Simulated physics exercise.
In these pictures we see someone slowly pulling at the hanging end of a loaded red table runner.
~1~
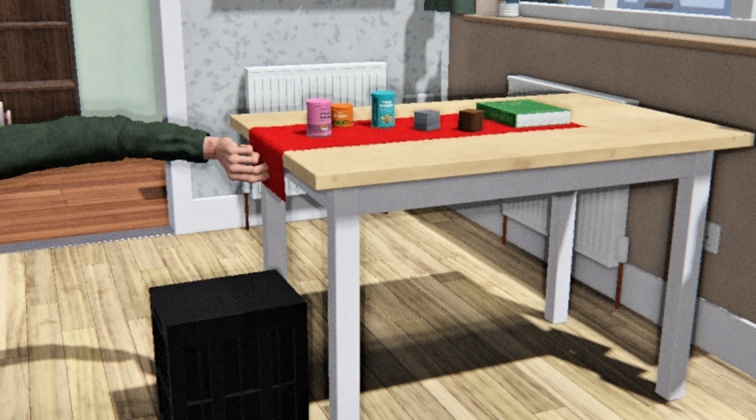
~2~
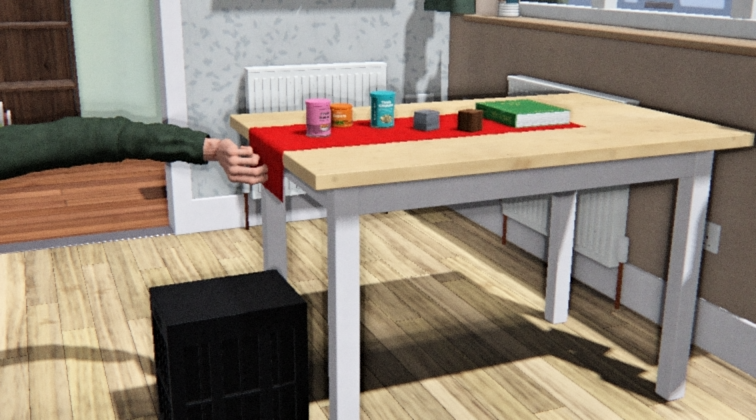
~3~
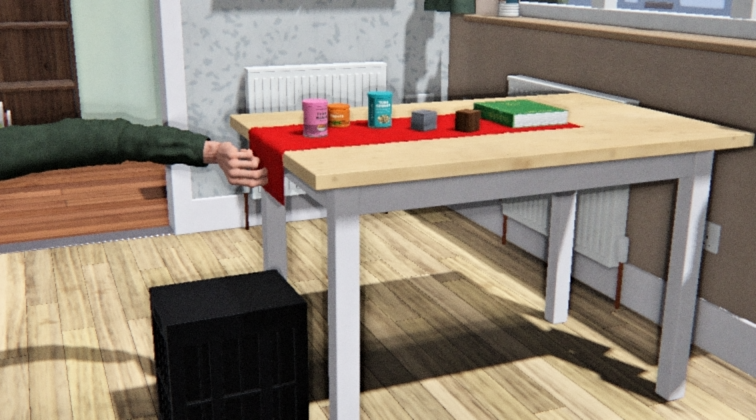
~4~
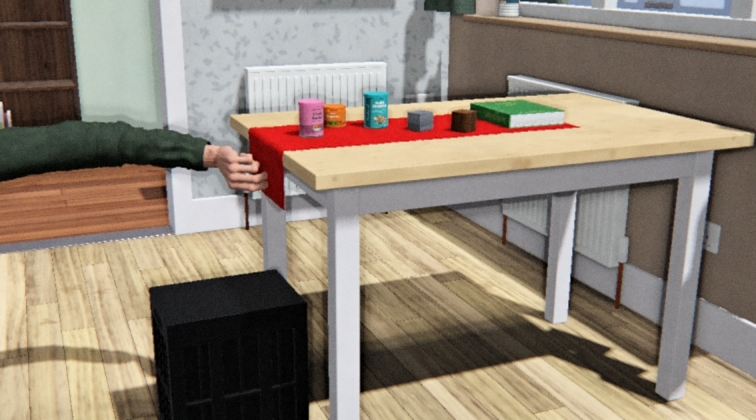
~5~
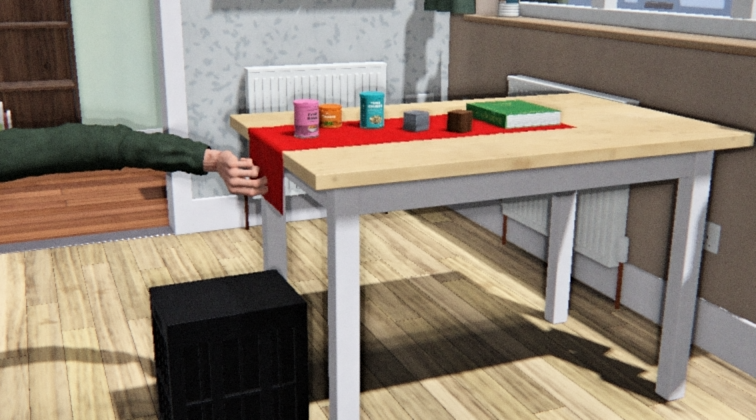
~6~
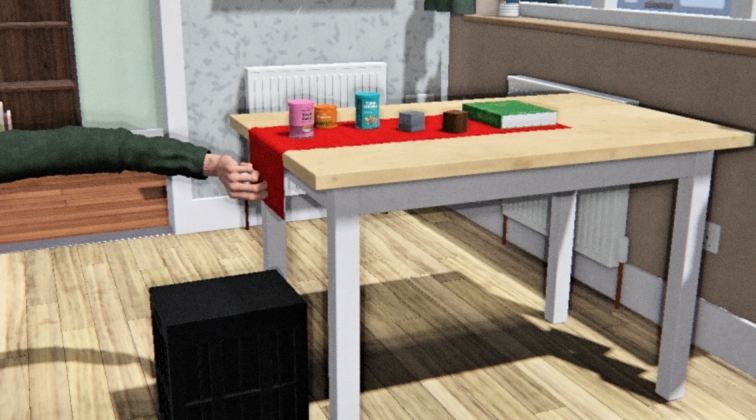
A red runner slid slowly left across a wooden table as a hand pulled its hanging end down slightly, carrying the pink, orange and turquoise containers, two small cubes and a green book along.
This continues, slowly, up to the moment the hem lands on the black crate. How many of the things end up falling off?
Oh, the ones that fall number just the two this time.
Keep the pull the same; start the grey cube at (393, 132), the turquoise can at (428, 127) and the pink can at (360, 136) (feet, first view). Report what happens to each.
The grey cube stays on, the turquoise can holds on, the pink can comes down.
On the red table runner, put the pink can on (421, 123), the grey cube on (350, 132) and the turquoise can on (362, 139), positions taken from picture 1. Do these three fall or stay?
The pink can stays put, the grey cube ends up off, the turquoise can ends up off.
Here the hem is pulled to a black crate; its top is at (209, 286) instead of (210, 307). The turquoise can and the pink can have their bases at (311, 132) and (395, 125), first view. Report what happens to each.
The turquoise can is lost, the pink can stays put.
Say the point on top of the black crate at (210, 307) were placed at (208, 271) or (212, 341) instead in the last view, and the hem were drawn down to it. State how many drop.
1 and 3.
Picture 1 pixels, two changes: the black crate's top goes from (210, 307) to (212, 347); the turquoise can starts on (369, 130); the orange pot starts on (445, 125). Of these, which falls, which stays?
As for the turquoise can, it leaves the top; as for the orange pot, it holds its spot.
Soon after, hem near (266, 236); all still up.
Then, hem near (266, 272); pink can gone.
At rest, hem on the crate; pink can and orange pot gone. It carries off two.
